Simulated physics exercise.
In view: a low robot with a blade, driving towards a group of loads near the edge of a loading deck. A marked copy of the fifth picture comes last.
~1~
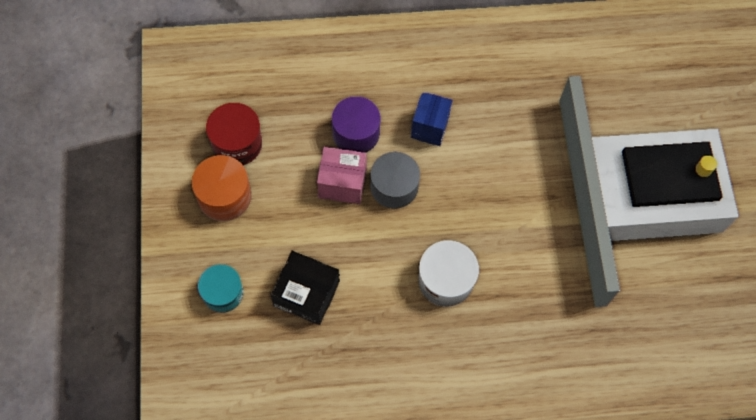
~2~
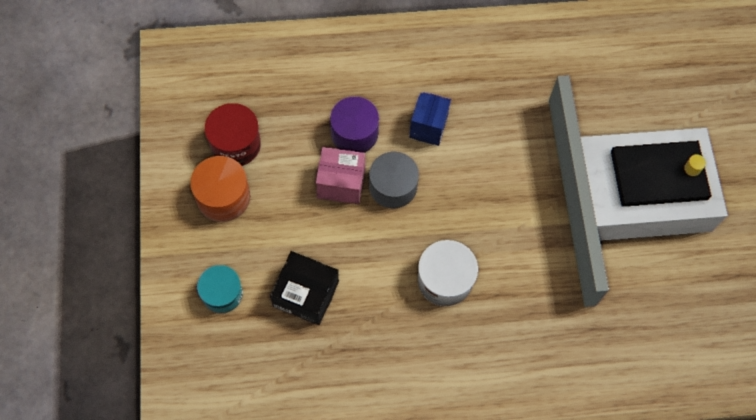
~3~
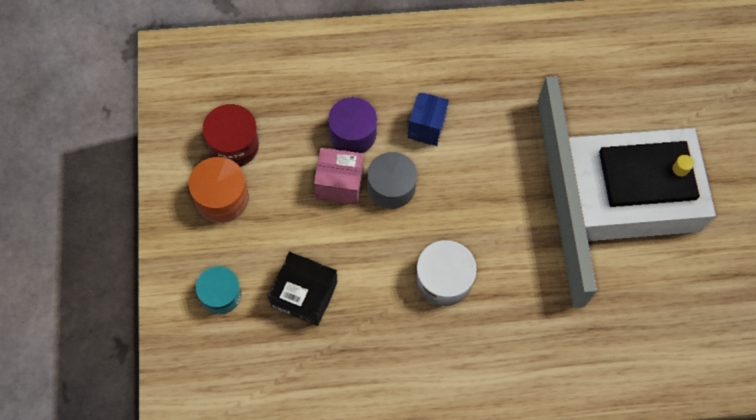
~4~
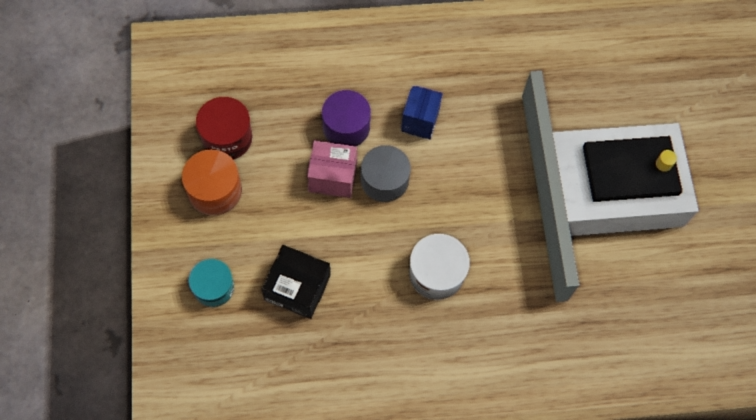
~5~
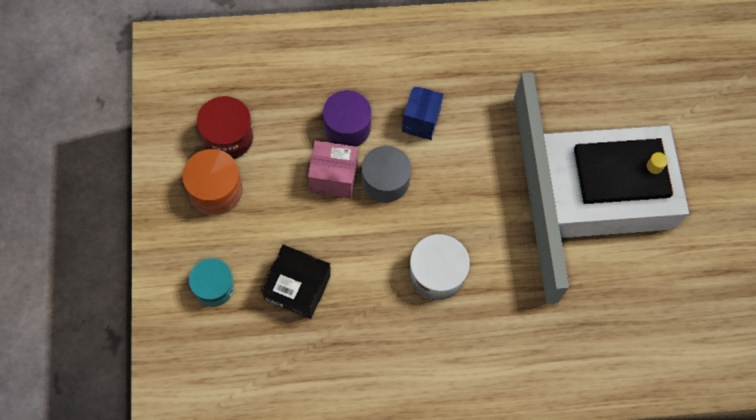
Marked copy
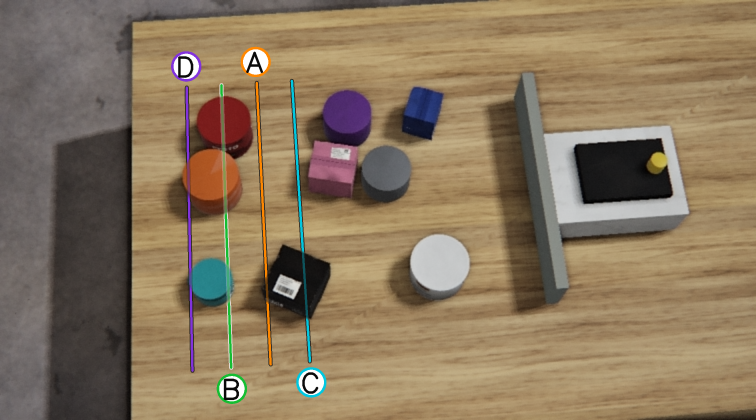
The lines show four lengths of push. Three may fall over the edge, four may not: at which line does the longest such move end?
As far as mark B.
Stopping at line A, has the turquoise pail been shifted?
By then, yes.
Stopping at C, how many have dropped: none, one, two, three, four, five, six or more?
In all, none.
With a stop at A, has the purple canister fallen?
No.
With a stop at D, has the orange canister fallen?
By then, yes.
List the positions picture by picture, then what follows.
The first frame shows robot (665, 174); white pail (447, 274); orange canister (222, 189).
The second frame shows robot (654, 173); grey canister (394, 180).
The third frame shows robot (642, 173); turquoise pail (219, 291).
The fourth frame shows robot (625, 168); purple canister (347, 119).
The fifth frame shows robot (616, 171); blue parcel (422, 113); white pail (438, 268); orange canister (213, 182).
On the marked copy, A at (263, 216); B at (226, 219); C at (300, 213); D at (189, 221).
Taking B. A third of the way, robot (505, 178); blue parcel (398, 117); white pail (402, 271).
Two thirds of the way, robot (391, 187); turquoise pail (184, 291); orange canister (189, 185).
When it is over, robot (301, 193); red pail over the edge; orange canister over the edge; three fallen.
As for the rest, A is within the limit but short; C is within the limit but short; D drops five.
